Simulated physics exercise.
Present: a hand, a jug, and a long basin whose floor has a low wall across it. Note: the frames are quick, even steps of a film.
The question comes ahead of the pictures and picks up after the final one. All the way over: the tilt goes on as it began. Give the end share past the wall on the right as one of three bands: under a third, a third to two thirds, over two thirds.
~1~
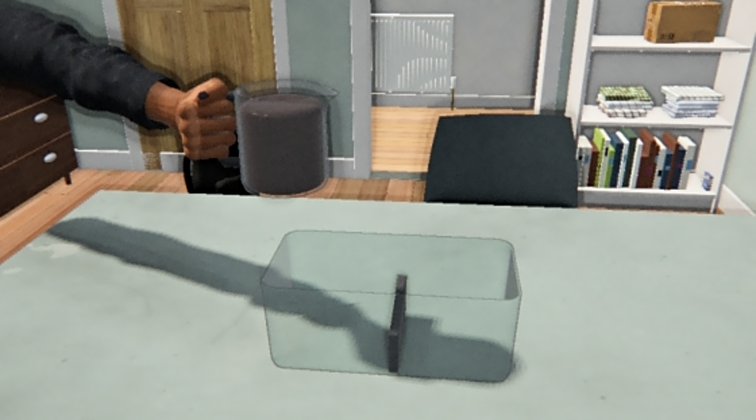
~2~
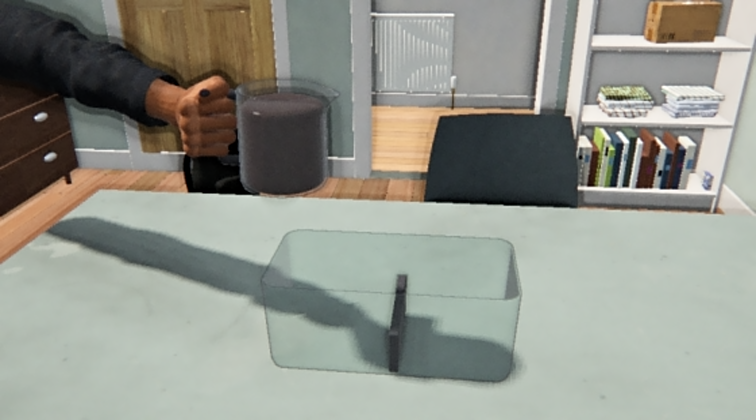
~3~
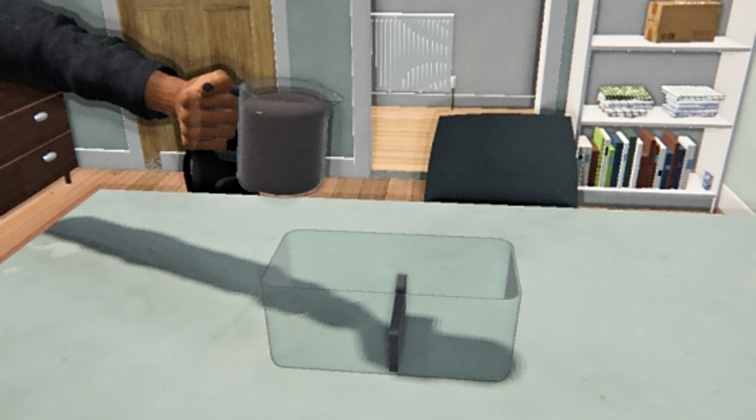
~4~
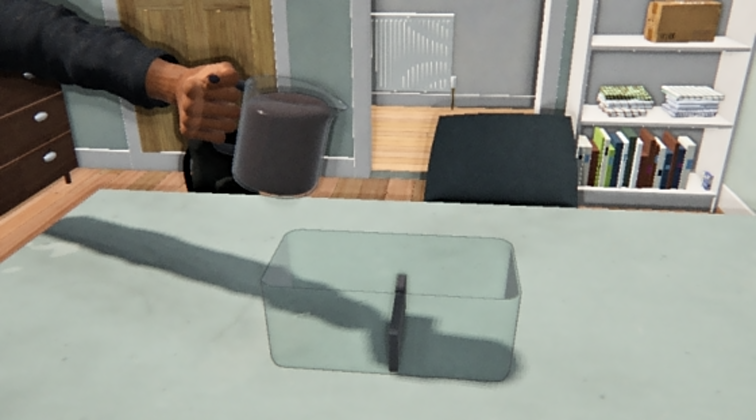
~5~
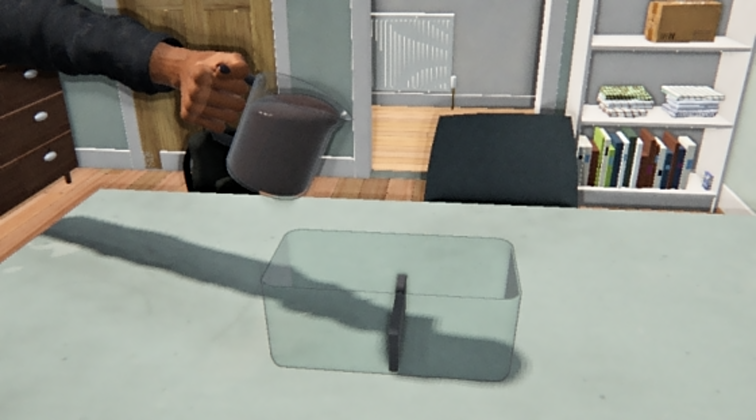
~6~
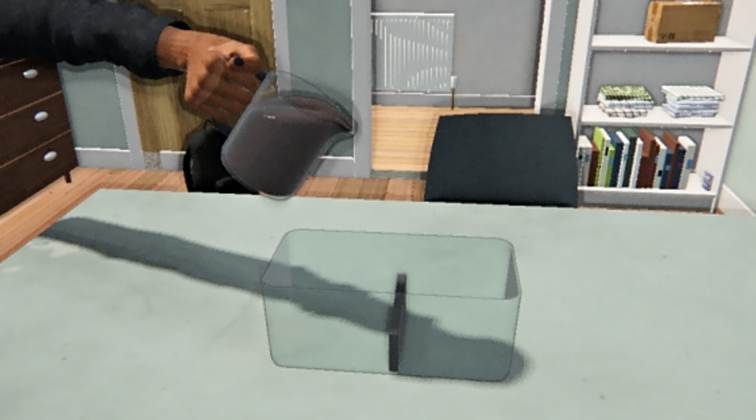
I predict a middling amount ends up right of the wall, one third up to two thirds.
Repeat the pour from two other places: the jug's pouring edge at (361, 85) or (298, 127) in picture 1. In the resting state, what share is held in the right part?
Roughly 85 % and 5 %.
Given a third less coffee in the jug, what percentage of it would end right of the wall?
About 30 in a hundred.
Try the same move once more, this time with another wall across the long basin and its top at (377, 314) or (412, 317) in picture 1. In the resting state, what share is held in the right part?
Try one about 85 %, try two about 30 %.
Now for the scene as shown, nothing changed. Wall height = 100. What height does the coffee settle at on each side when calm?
I'd say about 20 for the left and about 40 for the right.
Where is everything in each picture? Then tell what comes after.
In the first picture, tilt 0°; pouring edge (339, 92); surface from (242, 103) to (324, 104); the long basin's rim runs from (274, 257) to (516, 269); the wall's top is at (398, 304).
In the second picture, tilt 2°; pouring edge (340, 94); surface from (243, 102) to (325, 104).
In the third picture, tilt 6°; pouring edge (344, 99); surface from (246, 100) to (328, 107).
In the fourth picture, tilt 14°; pouring edge (349, 107); surface from (248, 107) to (332, 108).
In the fifth picture, tilt 23°; pouring edge (354, 119); surface from (245, 118) to (340, 112).
In the sixth picture, tilt 35°; pouring edge (356, 133); surface from (240, 122) to (351, 124).
A moment on, the jug is tipped on its side and 59 per cent is still to pour, 2 is left of the wall and 9 right of it.
Next, the jug is tipped on its side and 22 per cent is still to pour, 21 is left of the wall and 35 right of it.
Then the jug is tipped on its side and 8 per cent is still to pour, 29 is left of the wall and 55 right of it.
Later the jug is tipped on its side and 3 per cent is still to pour, 38 is left of the wall and 55 right of it.
Finally, 43 per cent lies left of the wall, 56 right of it and 2 outside.
